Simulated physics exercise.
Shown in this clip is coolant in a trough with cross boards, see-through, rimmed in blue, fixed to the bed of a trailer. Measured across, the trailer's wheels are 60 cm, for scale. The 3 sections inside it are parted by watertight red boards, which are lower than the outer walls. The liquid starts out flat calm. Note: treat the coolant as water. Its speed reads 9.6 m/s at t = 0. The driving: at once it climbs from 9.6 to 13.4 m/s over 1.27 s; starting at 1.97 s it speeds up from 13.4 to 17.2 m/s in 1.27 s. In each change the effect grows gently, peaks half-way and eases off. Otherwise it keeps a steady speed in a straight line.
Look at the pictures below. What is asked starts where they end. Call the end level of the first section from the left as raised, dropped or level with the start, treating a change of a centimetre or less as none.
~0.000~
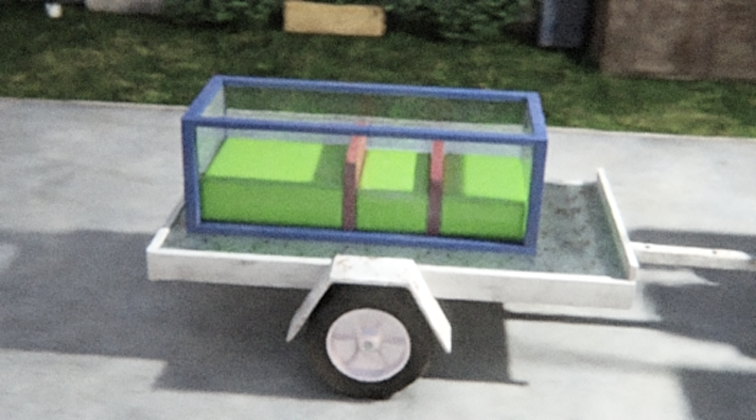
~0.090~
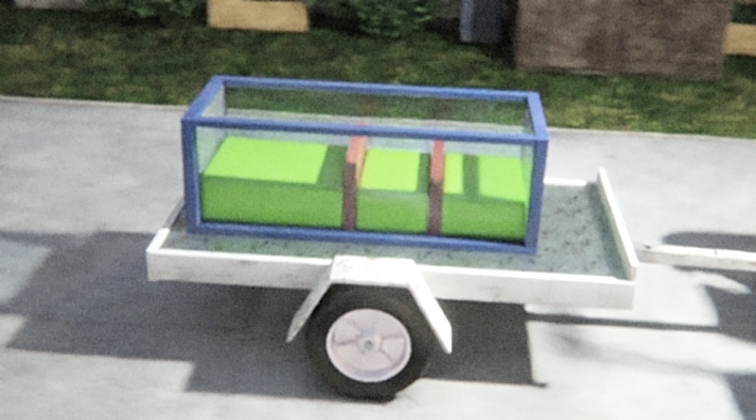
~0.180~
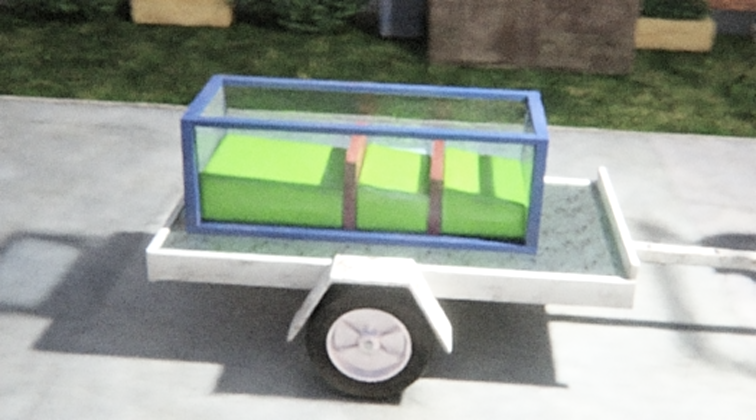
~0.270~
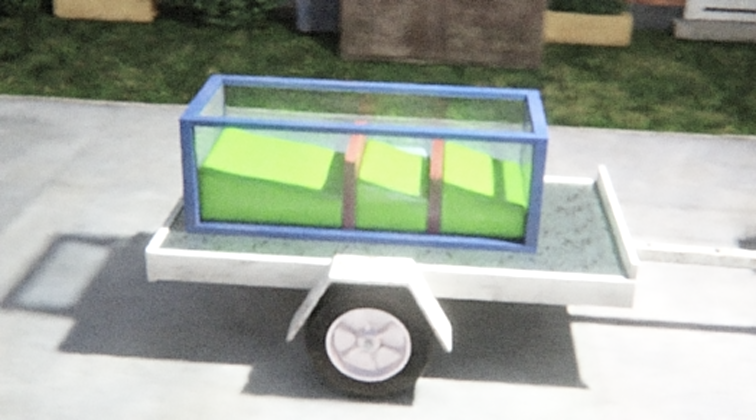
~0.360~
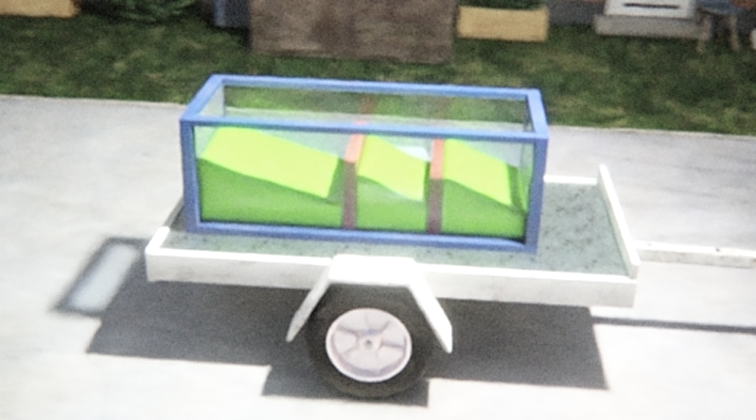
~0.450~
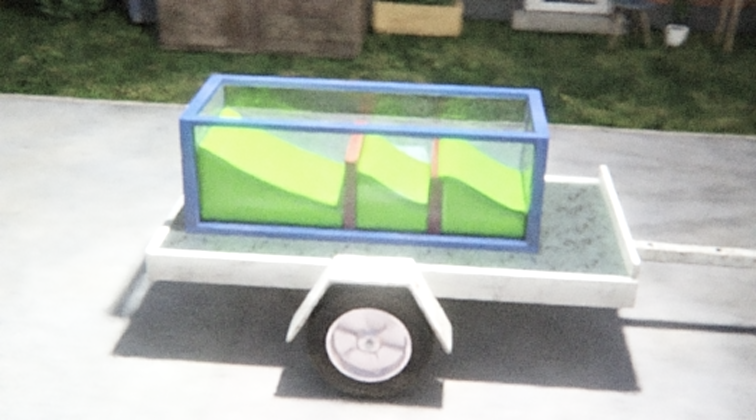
Level with the start.
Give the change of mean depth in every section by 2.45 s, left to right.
Note, cm from the left: 0 / 2 up / 2 down.
Then, 1.35 s in, the sections hold 23, 25, 21 cm, left to right.
Then, 2.45 s in, the sections hold 23, 25, 21 cm, left to right.
Then, 3.75 s in, the sections hold 23, 27, 19 cm, left to right.
Then, 6.22 s in, the sections hold 23, 27, 19 cm, left to right.
